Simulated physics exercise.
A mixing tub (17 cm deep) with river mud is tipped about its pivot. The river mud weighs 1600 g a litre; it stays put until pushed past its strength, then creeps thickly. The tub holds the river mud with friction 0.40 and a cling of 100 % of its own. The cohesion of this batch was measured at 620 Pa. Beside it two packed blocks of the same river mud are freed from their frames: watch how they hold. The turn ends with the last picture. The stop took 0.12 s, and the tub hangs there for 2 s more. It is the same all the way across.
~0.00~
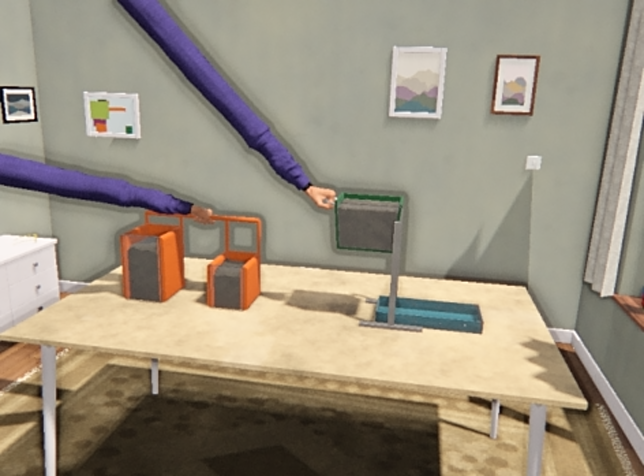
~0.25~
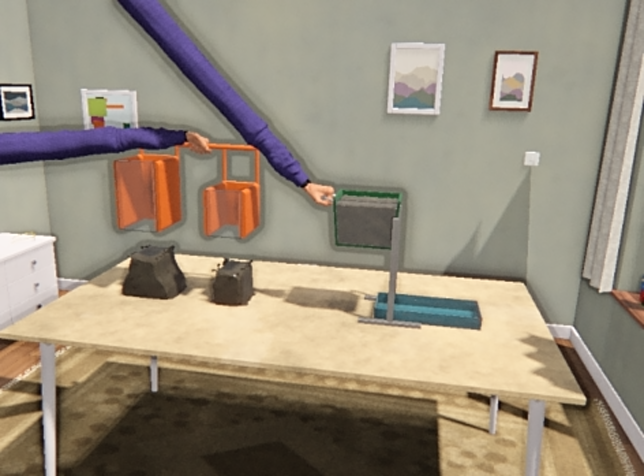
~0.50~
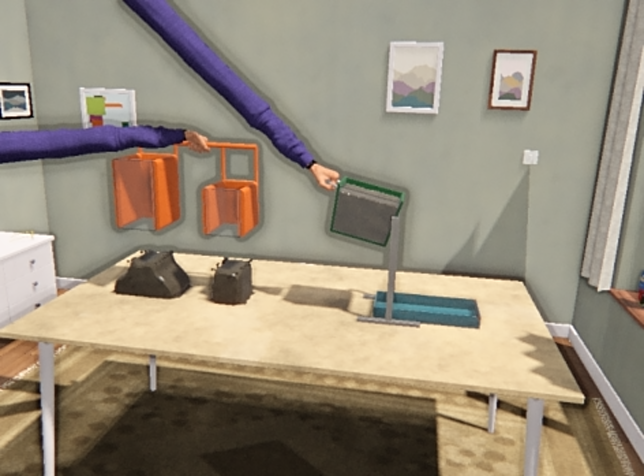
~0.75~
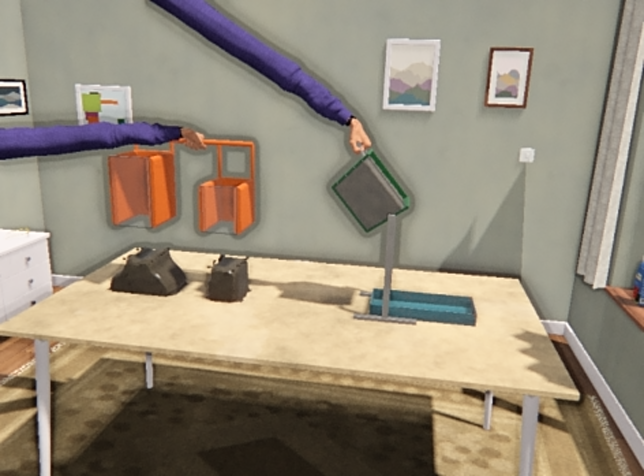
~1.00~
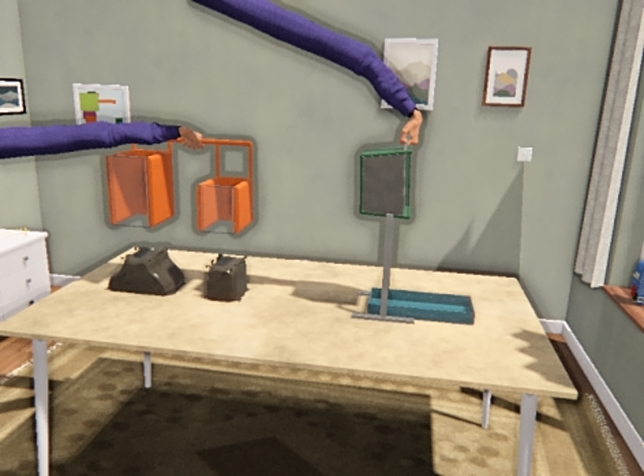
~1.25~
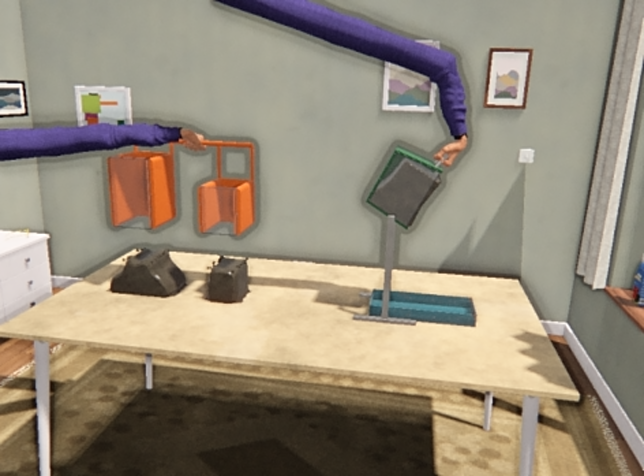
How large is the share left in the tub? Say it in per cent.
Expect roughly 0 %.
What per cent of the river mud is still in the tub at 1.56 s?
About 0 %.
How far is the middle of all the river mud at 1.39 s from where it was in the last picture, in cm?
Roughly 11 cm.
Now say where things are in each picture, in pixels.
The first frame shows handle-side rim at (337, 202), tilt 0 degrees; crest of the river mud at (347, 208); block heights 23 cm, 15 cm (left to right).
The second frame shows handle-side rim at (336, 199), tilt 0 degrees; crest of the river mud at (345, 205); block heights 18 cm, 14 cm (left to right).
The third frame shows handle-side rim at (340, 185), tilt 12 degrees; crest of the river mud at (343, 192); block heights 15 cm, 14 cm (left to right).
The fourth frame shows handle-side rim at (369, 156), tilt 49 degrees; crest of the river mud at (364, 163); block heights 15 cm, 14 cm (left to right).
The fifth frame shows handle-side rim at (411, 154), tilt 88 degrees; crest of the river mud at (401, 155); block heights 15 cm, 14 cm (left to right).
The sixth frame shows handle-side rim at (441, 173), tilt 116 degrees; crest of the river mud at (408, 162); block heights 15 cm, 14 cm (left to right).
After 1.39 s, the tub is at 116 degrees and holds 37 %.
After 1.56 s, the tub is at 116 degrees and holds 0 %.
After 1.73 s, the tub is at 116 degrees and holds 0 %.
After 1.90 s, the tub is at 116 degrees and holds 0 %.
After 3.25 s, the tub is at 116 degrees and holds 0 %.
